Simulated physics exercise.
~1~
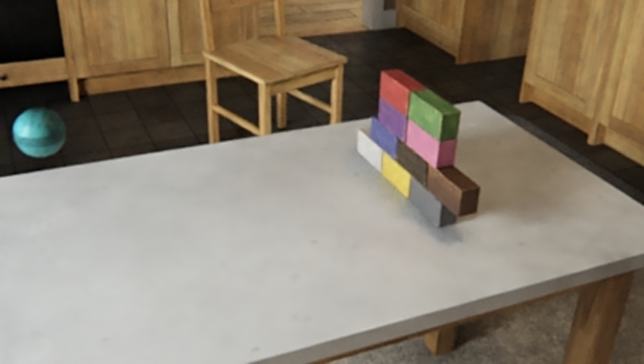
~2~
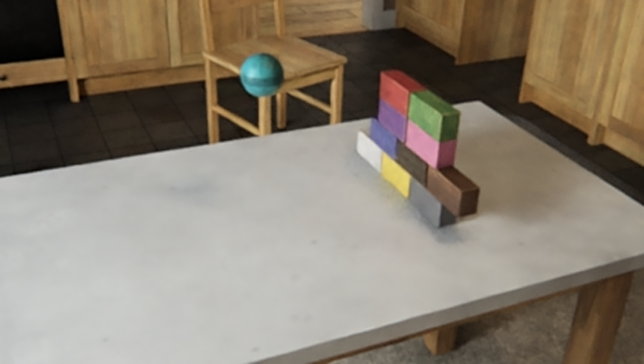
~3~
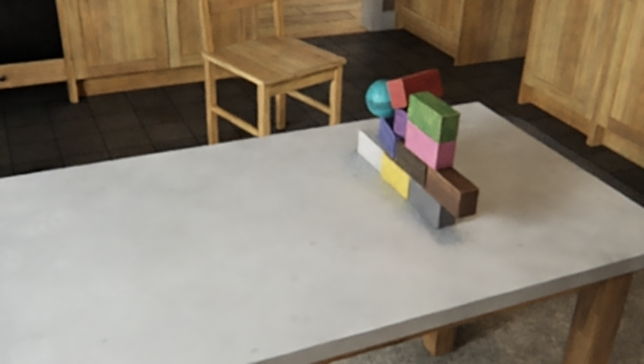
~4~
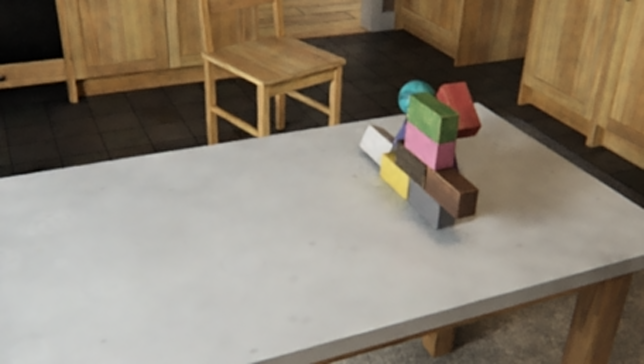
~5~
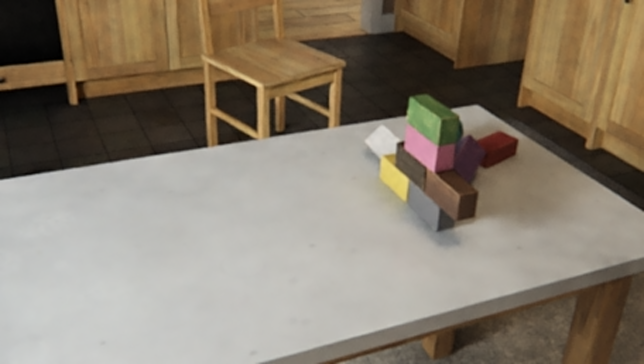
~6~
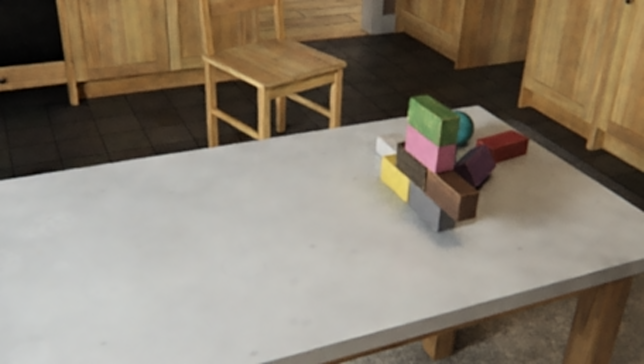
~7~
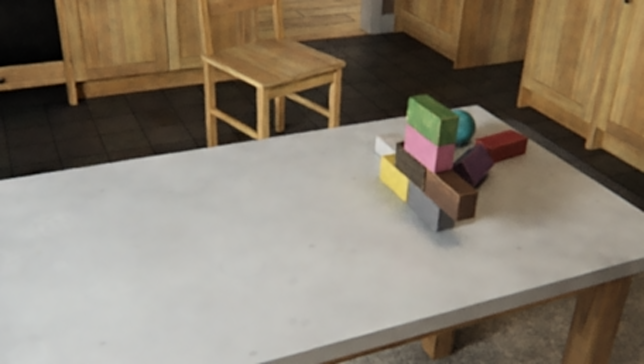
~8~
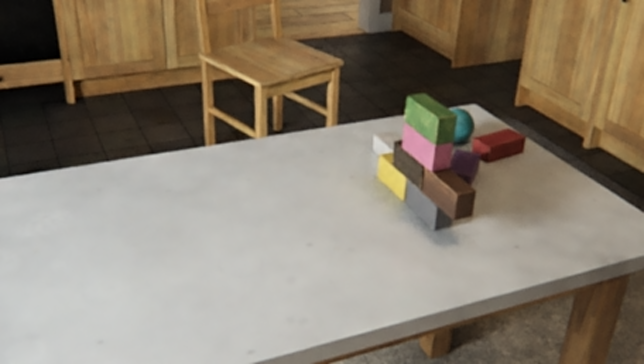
Turquoise ball flying into stacked coloured blocks on a table, toppling the red, purple and white ones while most stay standing.
